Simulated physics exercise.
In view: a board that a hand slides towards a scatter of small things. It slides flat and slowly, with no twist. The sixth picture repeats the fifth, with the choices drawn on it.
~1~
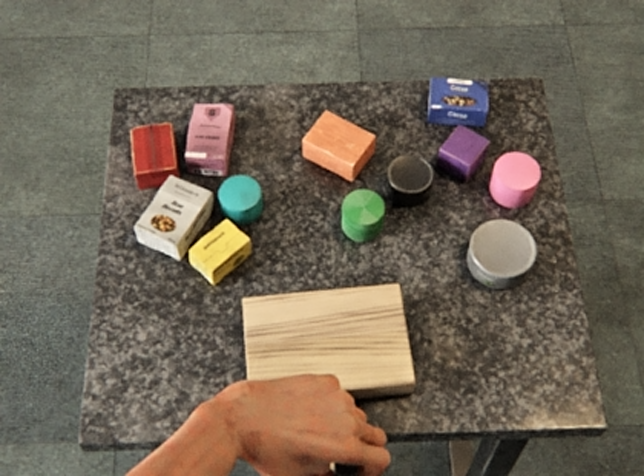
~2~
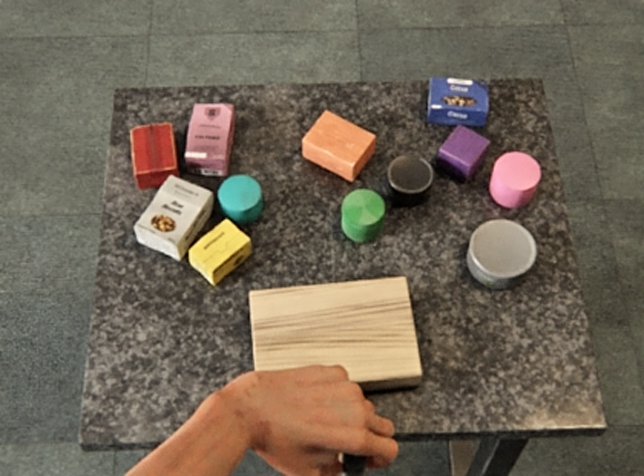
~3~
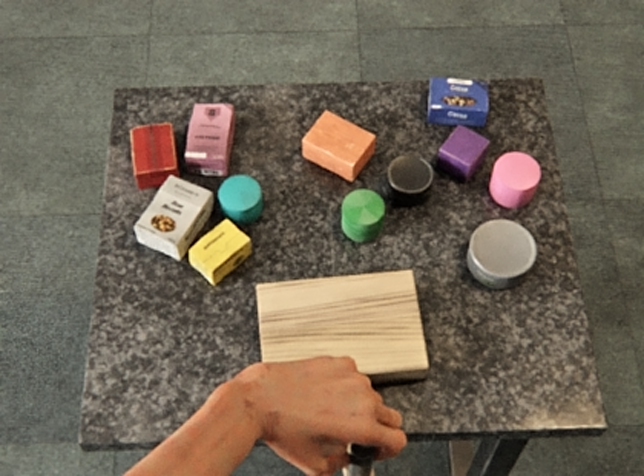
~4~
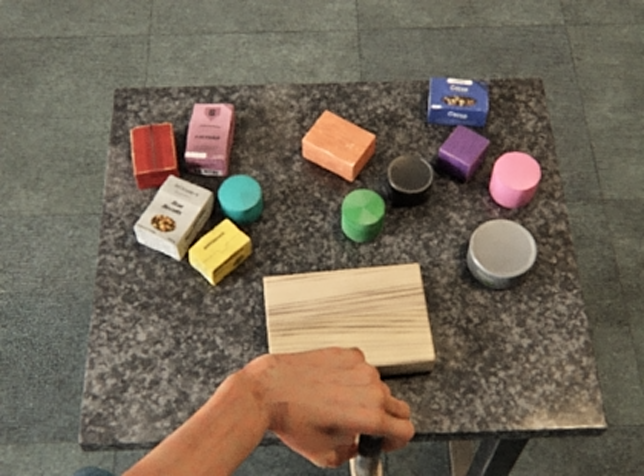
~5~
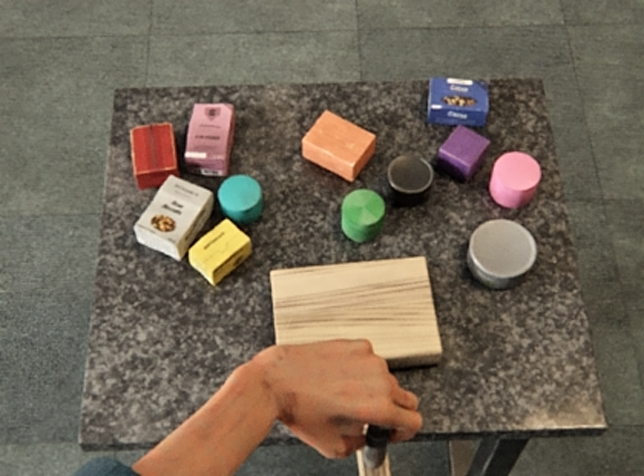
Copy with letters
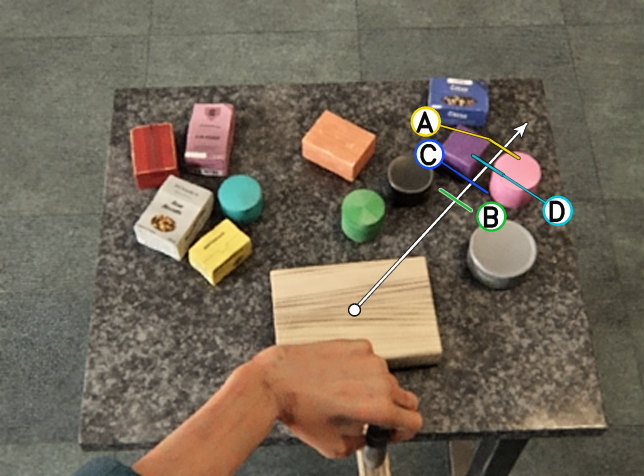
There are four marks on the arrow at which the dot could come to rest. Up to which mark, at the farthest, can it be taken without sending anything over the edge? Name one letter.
No farther than B.
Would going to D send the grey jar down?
Yes.
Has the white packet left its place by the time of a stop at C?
No.
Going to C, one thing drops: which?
It is the grey jar.
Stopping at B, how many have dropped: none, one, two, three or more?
In all, none.
On the marked copy, A at (503, 149); B at (456, 200); C at (472, 183); D at (488, 165); the arrow from (354, 310) to (527, 124); the white dot at (354, 310).
Following B. Soon after the start, board (393, 275); blue packet (458, 102); pink tin (515, 180).
Later, board (429, 235); grey jar (539, 242); black jar (412, 174).
In the end, board (454, 209); grey jar (567, 234); pink tin (542, 171); nothing has fallen.
As for the rest, A drops the grey jar and pink tin; C drops the grey jar; D drops the grey jar and pink tin.
